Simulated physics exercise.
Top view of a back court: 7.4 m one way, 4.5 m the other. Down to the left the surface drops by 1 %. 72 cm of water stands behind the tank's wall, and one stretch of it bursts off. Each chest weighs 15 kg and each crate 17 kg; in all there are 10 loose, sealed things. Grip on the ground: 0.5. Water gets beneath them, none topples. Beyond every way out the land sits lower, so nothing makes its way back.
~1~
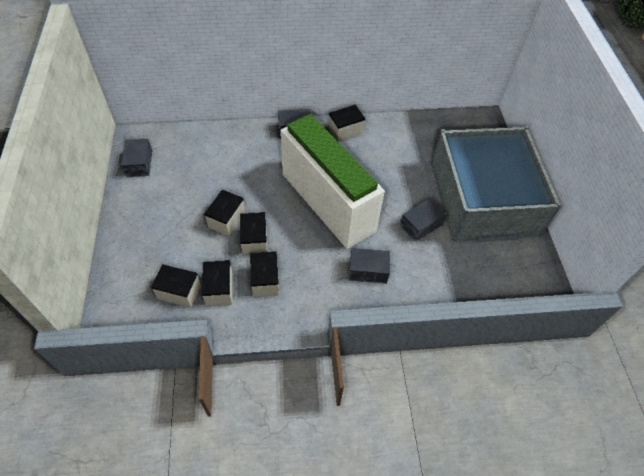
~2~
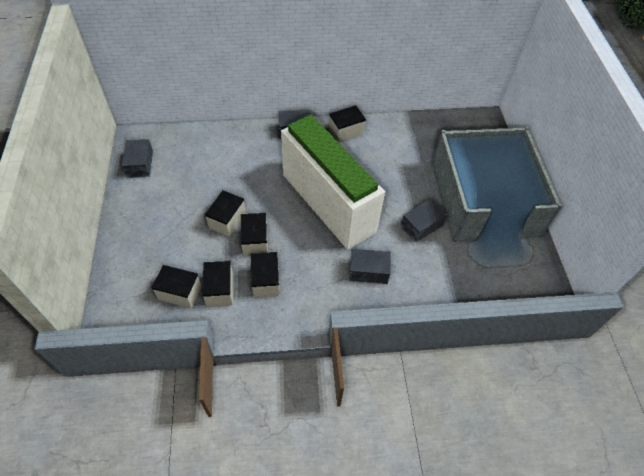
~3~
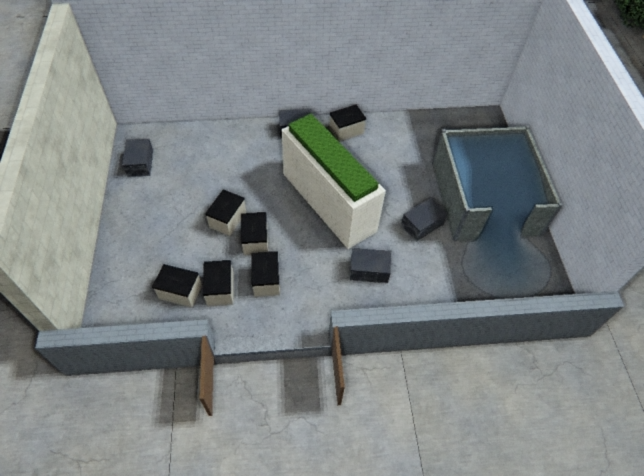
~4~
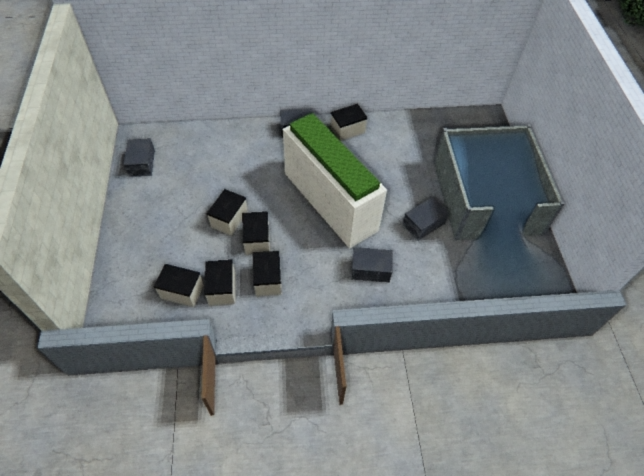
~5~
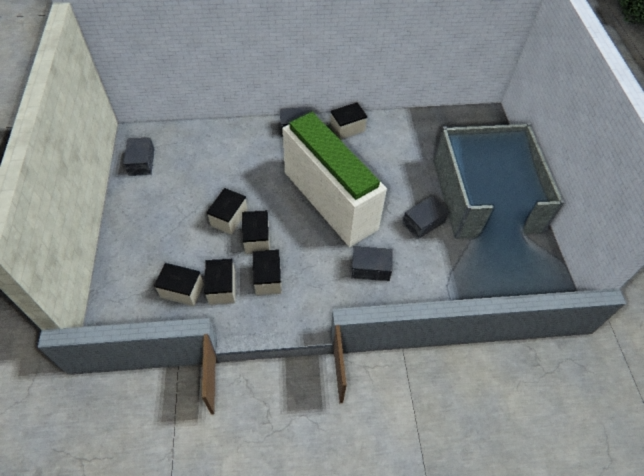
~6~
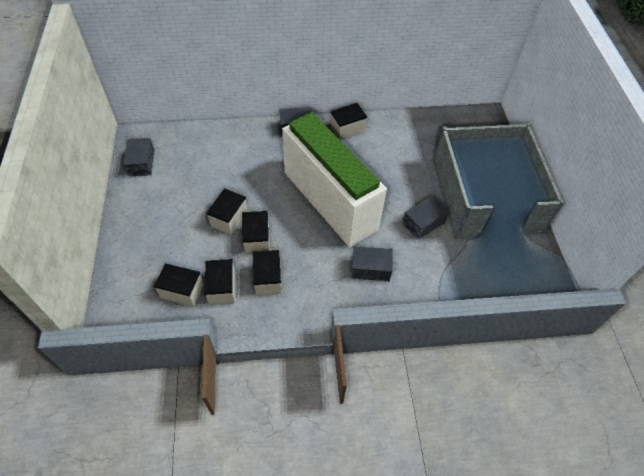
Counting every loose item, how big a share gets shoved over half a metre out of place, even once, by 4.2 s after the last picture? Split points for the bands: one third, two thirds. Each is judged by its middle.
My call: One third to two thirds.
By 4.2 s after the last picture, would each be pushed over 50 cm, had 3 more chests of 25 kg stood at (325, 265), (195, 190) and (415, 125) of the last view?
Above, below, below.
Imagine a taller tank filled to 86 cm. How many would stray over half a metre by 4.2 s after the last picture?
Under that setup the answer is 5.
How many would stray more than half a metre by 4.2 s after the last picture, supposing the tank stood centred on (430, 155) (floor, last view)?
Then 3.
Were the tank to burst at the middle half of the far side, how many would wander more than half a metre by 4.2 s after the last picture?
The answer would then be 2.
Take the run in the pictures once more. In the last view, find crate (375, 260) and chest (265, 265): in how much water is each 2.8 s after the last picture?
Close to 4 and 8 centimetres.
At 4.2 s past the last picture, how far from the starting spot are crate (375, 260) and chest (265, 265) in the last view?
Respectively, 150 centimetres and 250 centimetres.
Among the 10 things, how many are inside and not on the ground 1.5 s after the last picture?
I get 0.
Then, 0.4 s after the last picture 0 of 10 are over 50 cm from their spots; 0 afloat.
Then, 1.5 s after the last picture 0 of 10 are over 50 cm from their spots; 0 afloat.
Then, 2.8 s after the last picture 4 of 10 are over 50 cm from their spots; 0 afloat.
Then, 4.2 s after the last picture 4 of 10 are over 50 cm from their spots, and 4 have been at some point; 0 afloat.
